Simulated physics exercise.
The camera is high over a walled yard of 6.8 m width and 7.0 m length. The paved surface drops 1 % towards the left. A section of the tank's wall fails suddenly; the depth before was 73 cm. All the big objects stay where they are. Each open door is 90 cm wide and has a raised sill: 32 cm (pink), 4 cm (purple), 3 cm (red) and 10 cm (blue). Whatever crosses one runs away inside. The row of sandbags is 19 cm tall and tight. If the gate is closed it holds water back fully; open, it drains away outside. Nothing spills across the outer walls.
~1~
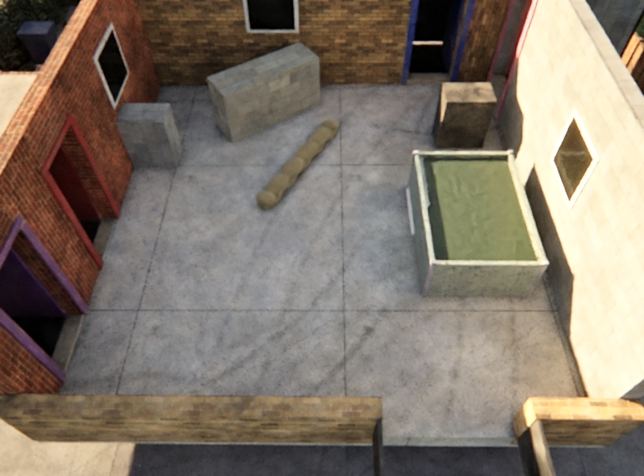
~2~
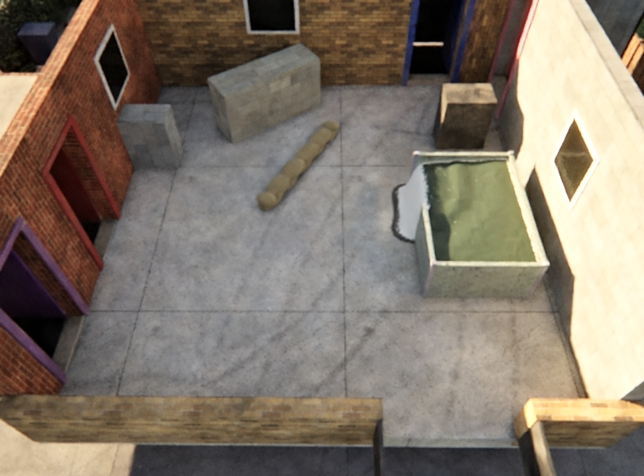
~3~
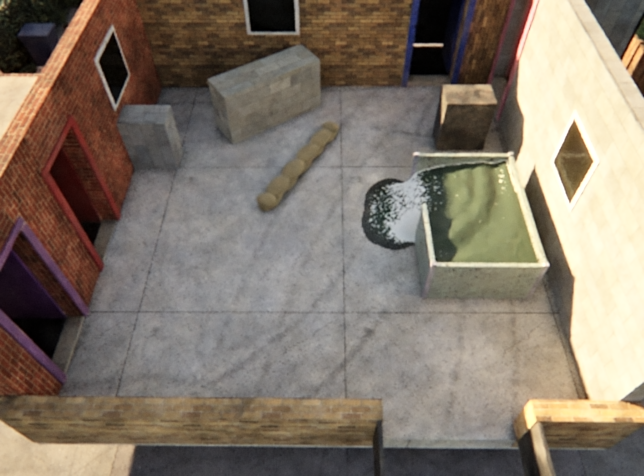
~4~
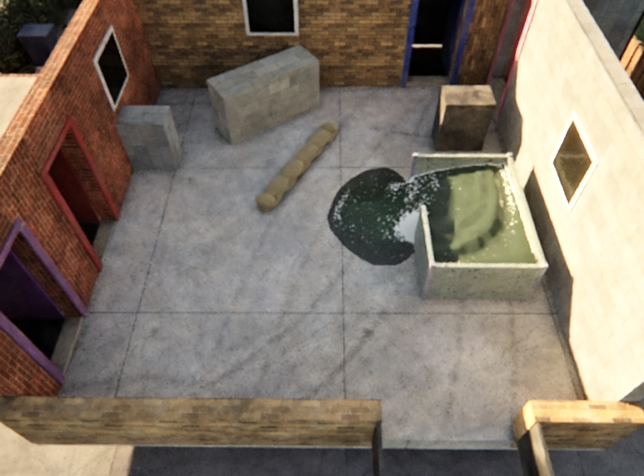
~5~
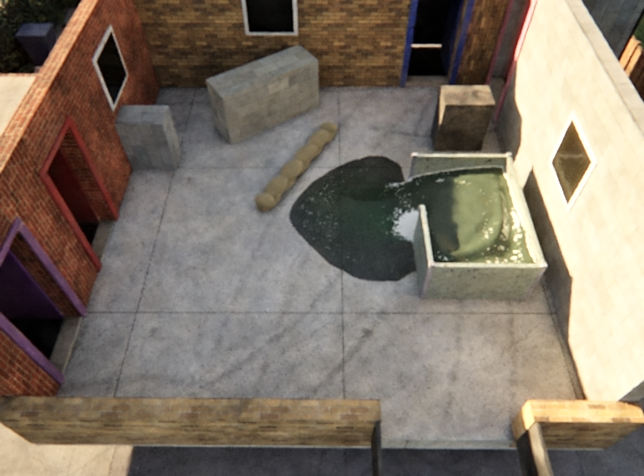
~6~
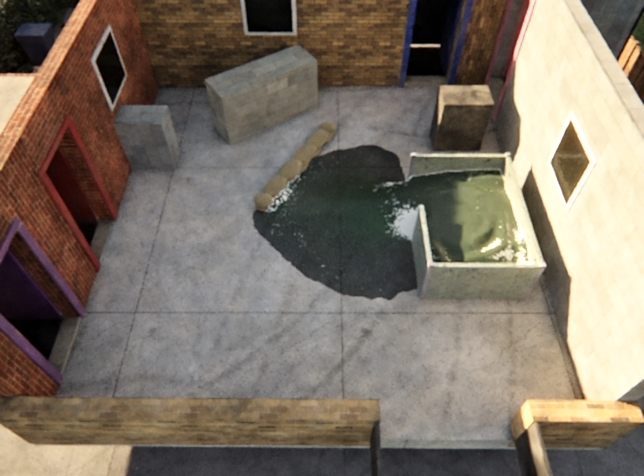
In a walled yard, green water pours from a tank's left side and spreads leftward across paving.
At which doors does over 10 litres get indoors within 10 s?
The water let in: At the pink door it stays under the limit; at the purple door it goes over the limit; at the red door it passes the limit; at the blue door it stays under the limit.
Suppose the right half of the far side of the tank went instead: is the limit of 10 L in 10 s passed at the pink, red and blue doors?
Then: Pink not over, red past it, blue above.
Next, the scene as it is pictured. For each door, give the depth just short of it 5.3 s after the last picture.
In cm: Pink 8, purple 12, red 7, blue 6.
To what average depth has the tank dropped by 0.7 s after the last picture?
About 44 cm.
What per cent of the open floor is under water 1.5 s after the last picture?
Some 50 per cent of it.
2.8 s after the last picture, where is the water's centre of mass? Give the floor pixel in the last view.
Around (320, 224).
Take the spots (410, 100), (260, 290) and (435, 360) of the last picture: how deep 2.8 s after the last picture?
In that order: 4, 3 and 0 cm.
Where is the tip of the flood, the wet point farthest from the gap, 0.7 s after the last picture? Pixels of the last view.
Around (120, 239).
Then, 0.7 s after the last picture water covers 30 % of the floor and is deepest (38 cm) near (405, 206); pink door not reached, purple door not reached, red door not reached, blue door not reached.
Then, 1.5 s after the last picture water covers 50 % of the floor and is deepest (30 cm) near (290, 190); pink door not reached, purple door 5 cm at the sill, 0 L in, red door 6 cm at the sill, 28 L in, blue door not reached.
Then, 2.8 s after the last picture water covers 55 % of the floor and is deepest (32 cm) near (54, 404); pink door not reached, purple door 13 cm at the sill, 52 L in, red door 12 cm at the sill, 99 L in, blue door 6 cm at the sill, 0 L in.
Then, 5.3 s after the last picture water covers 75 % of the floor and is deepest (14 cm) near (49, 418); pink door 8 cm at the sill, 0 L in, purple door 12 cm at the sill, 152 L in, red door 7 cm at the sill, 161 L in, blue door 6 cm at the sill, 0 L in.
Then, 9.3 s after the last picture water covers 90 % of the floor and is deepest (9 cm) near (130, 176); pink door 4 cm at the sill, 0 L in, purple door 8 cm at the sill, 234 L in, red door 6 cm at the sill, 205 L in, blue door 5 cm at the sill, 0 L in.
